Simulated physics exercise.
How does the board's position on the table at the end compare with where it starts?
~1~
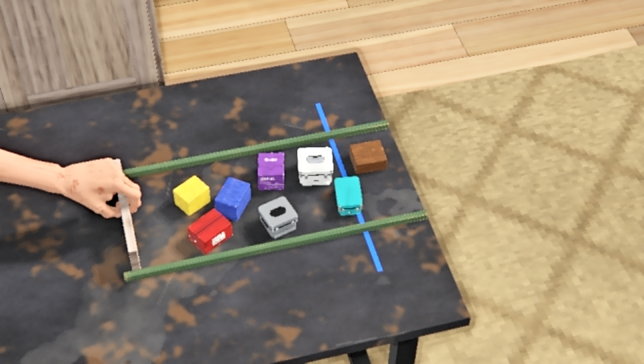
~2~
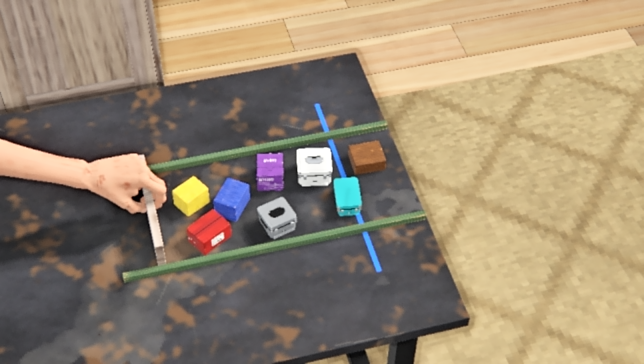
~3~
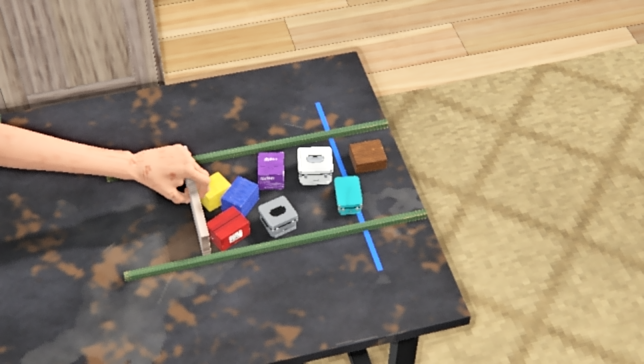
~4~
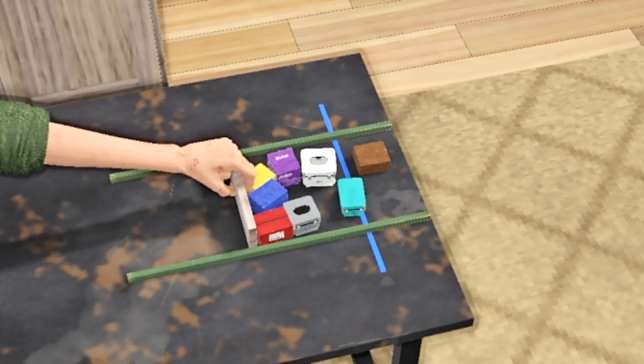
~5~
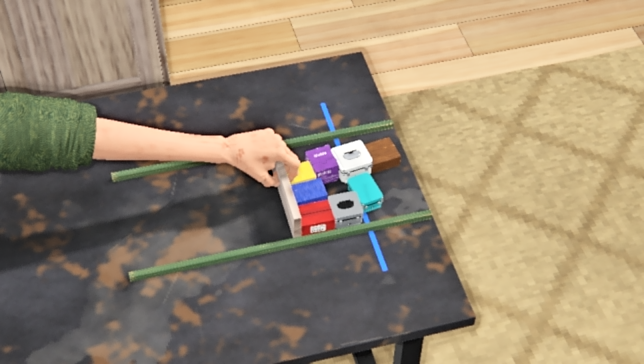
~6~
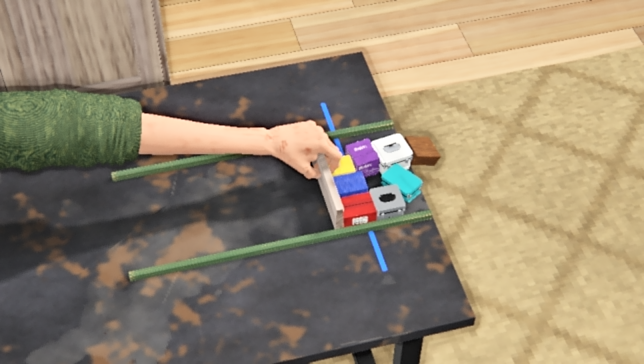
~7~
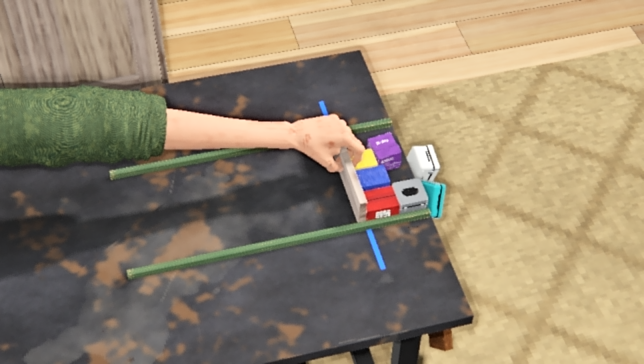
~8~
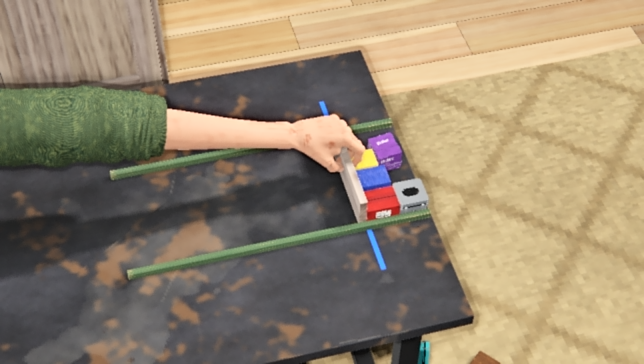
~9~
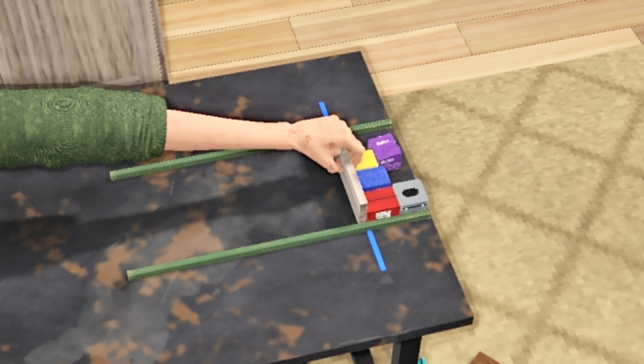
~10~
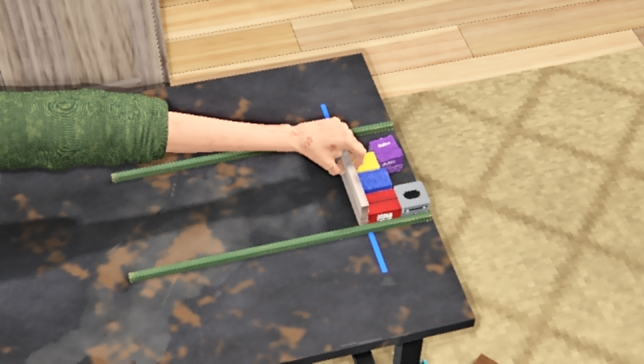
The board starts near the left ends of the green rods, well away from the blue tape. By the end it has been slid far to the right and rests at the blue tape.
